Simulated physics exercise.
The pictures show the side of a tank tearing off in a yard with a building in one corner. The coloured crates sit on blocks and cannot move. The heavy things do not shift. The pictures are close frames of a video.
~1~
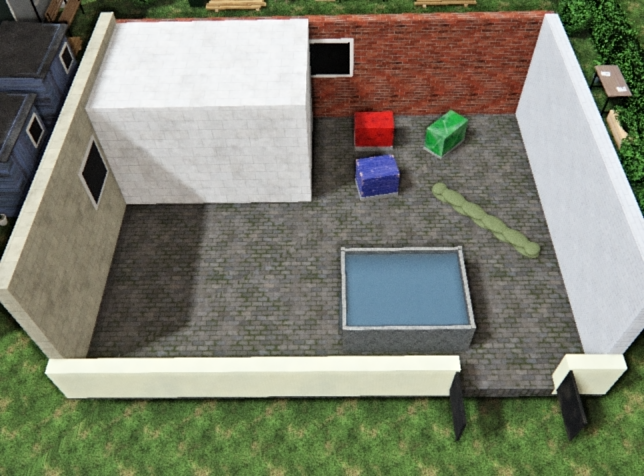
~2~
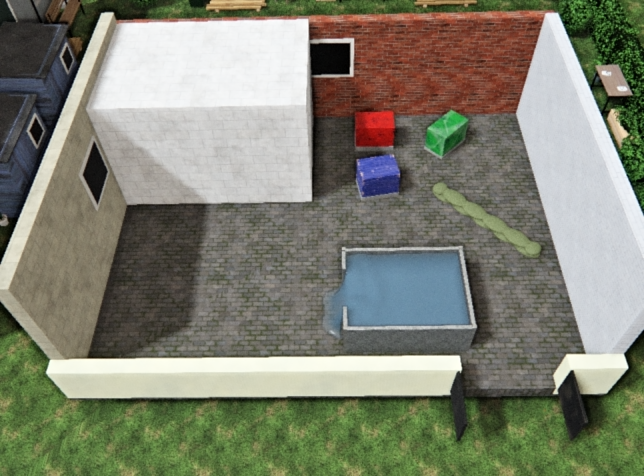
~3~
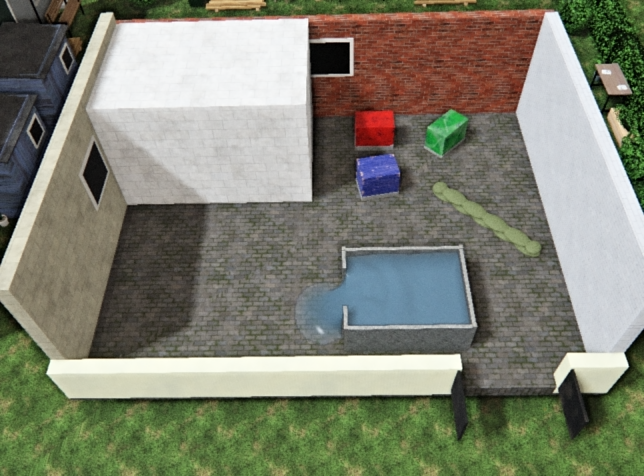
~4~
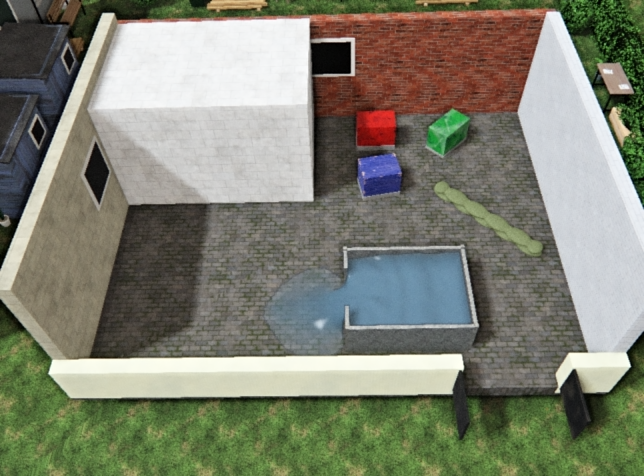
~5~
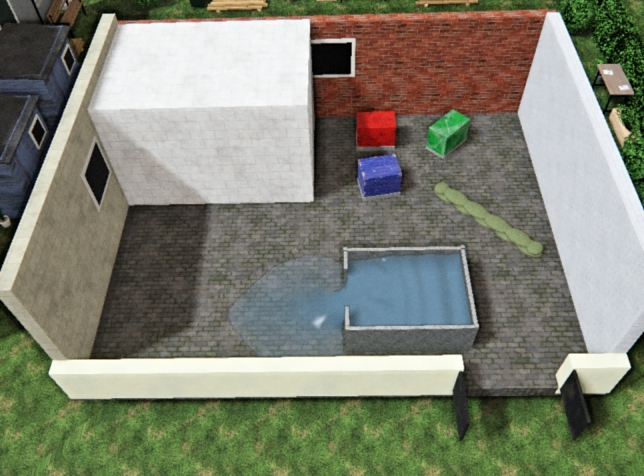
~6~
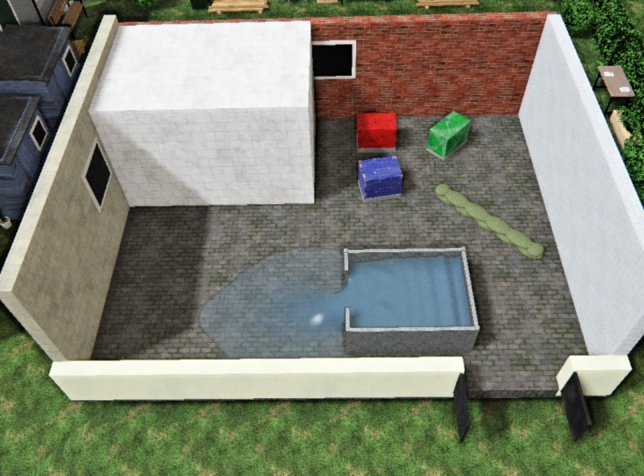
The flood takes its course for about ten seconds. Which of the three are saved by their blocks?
In the end: The green crate stays dry; the blue crate stays dry; the red crate stays dry.
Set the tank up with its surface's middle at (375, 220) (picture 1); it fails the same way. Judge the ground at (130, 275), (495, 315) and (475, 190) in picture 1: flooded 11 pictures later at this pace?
In turn: Under water, not flooded, dry.
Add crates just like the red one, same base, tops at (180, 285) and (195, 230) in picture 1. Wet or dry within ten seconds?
One after the other: Is wetted, is wetted.
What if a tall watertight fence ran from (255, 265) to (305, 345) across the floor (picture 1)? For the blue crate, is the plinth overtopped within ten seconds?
In short: The blue crate is soaked.
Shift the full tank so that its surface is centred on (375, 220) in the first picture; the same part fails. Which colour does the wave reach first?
First comes the one in blue.
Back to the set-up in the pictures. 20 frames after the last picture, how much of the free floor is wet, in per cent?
Roughly 40 per cent.
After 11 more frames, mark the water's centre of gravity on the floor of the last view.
Near (311, 312).
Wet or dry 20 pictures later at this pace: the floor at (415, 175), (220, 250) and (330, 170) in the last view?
As listed: No water, covered, no water.
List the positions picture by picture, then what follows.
The first picture shows still water in the tank at (404, 289).
In the second picture, water pours out at (346, 303) and has run to (333, 333).
In the third picture, water pours out at (346, 303) and has run to (301, 301).
In the fourth picture, the front is at (269, 318), out from the gap at (348, 304).
In the fifth picture, the front is at (233, 319), out from the gap at (348, 304).
In the sixth picture, the front is at (204, 321), out from the gap at (348, 306).
A moment on, water covers 30 % of the floor; the green crate not reached, the blue crate not reached, the red crate not reached.
Next, water covers 35 % of the floor; the green crate not reached, the blue crate not reached, the red crate not reached.
Then, water covers 40 % of the floor; the green crate not reached, the blue crate not reached, the red crate not reached.
Later, water covers 45 % of the floor; the green crate not reached, the blue crate water round its plinth, the red crate not reached.
In the end, water covers 70 % of the floor; the green crate stayed above the water, the blue crate stayed above the water, the red crate stayed above the water.
